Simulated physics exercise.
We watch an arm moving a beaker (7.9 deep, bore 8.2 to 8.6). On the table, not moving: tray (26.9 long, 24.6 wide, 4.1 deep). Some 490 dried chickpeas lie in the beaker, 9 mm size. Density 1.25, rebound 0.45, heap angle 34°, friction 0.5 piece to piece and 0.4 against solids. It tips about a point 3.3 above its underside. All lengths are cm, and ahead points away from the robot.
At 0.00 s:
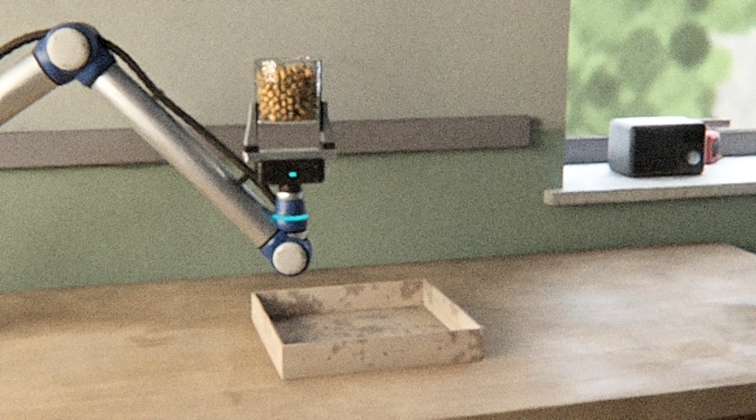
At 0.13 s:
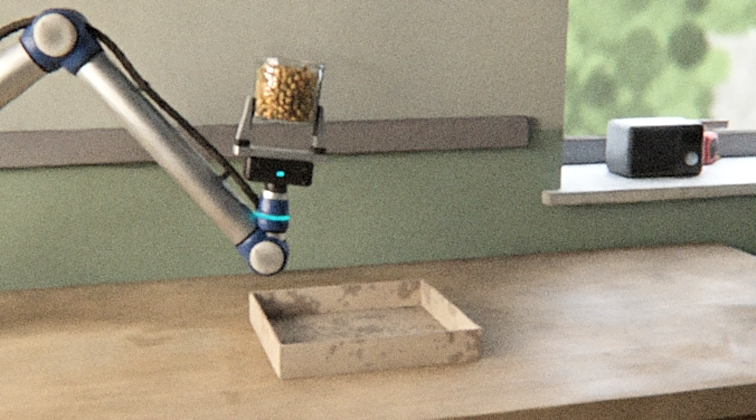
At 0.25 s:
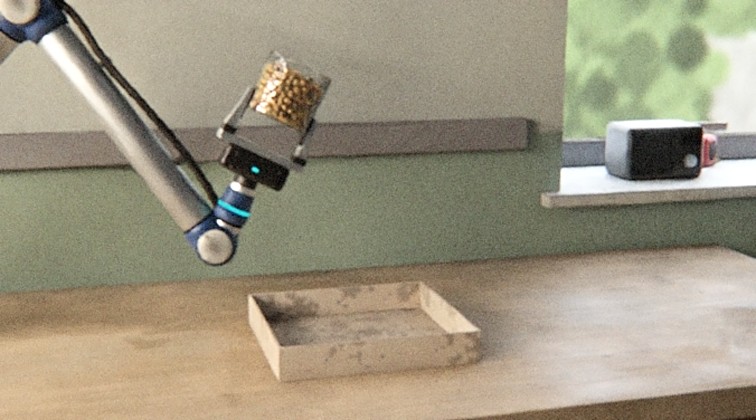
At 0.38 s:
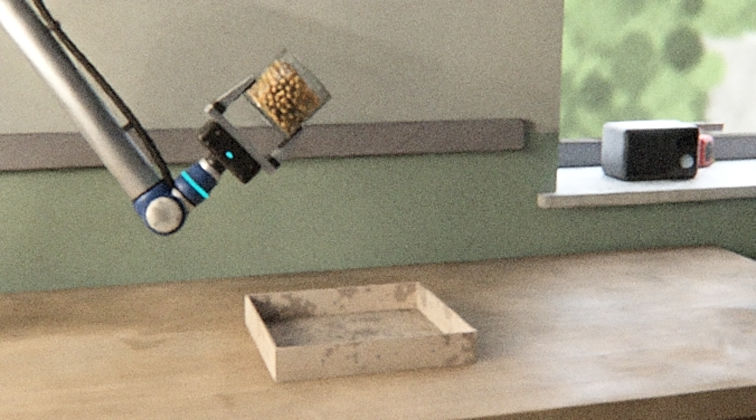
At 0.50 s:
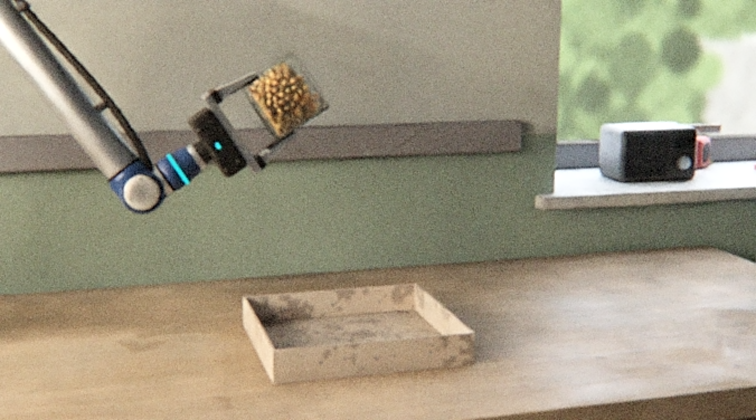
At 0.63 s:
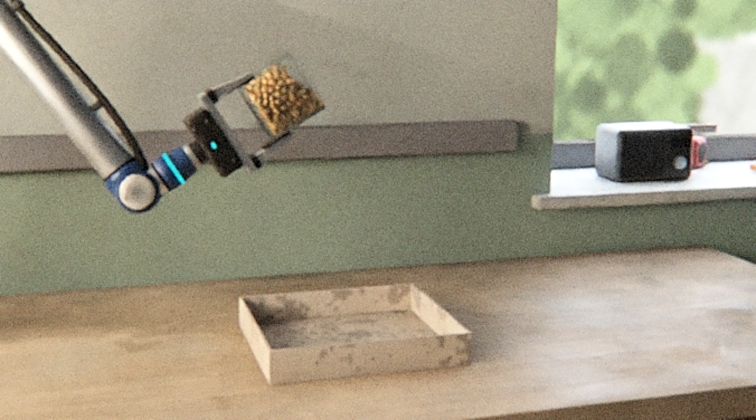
A silver and blue robot arm holds a clear beaker of golden-brown chickpeas above a wooden table, seen from the front and slightly above, against a grey and green wall. An open, stained, pale box sits on the table, and a black device rests on the windowsill at right. The arm's wrist swings down to the left, tilting the beaker steadily rightward, then slows, while the view drifts very slightly.
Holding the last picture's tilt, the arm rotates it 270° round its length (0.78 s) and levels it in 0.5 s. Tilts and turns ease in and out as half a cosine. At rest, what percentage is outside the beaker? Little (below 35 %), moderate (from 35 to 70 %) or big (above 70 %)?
A little share, below 35 %, ends outside the beaker.
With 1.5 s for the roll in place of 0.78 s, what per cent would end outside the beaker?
Then about 5 per cent.
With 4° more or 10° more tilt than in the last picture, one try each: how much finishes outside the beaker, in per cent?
Some 5 and 20 per cent.
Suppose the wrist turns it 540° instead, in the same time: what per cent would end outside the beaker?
It would be near 0 per cent.
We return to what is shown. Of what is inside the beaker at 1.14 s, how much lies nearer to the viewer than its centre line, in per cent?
Roughly 45 per cent.
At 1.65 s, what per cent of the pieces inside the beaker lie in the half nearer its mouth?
About 40 per cent.
By 1.14 s, tipped 58°, highest piece 40 above the table; 488 in the beaker, 3 in the tray.
By 1.65 s, tipped 30°, highest piece 39 above the table; 477 in the beaker, 11 in the tray, 3 in flight or on a rim.
By 2.11 s, upright, highest piece 40 above the table; 477 in the beaker, 14 in the tray.
By 2.81 s, upright, highest piece 40 above the table; 477 in the beaker, 14 in the tray.
Final count, 477 in the beaker, 14 in the tray. That is 3 % outside the beaker.
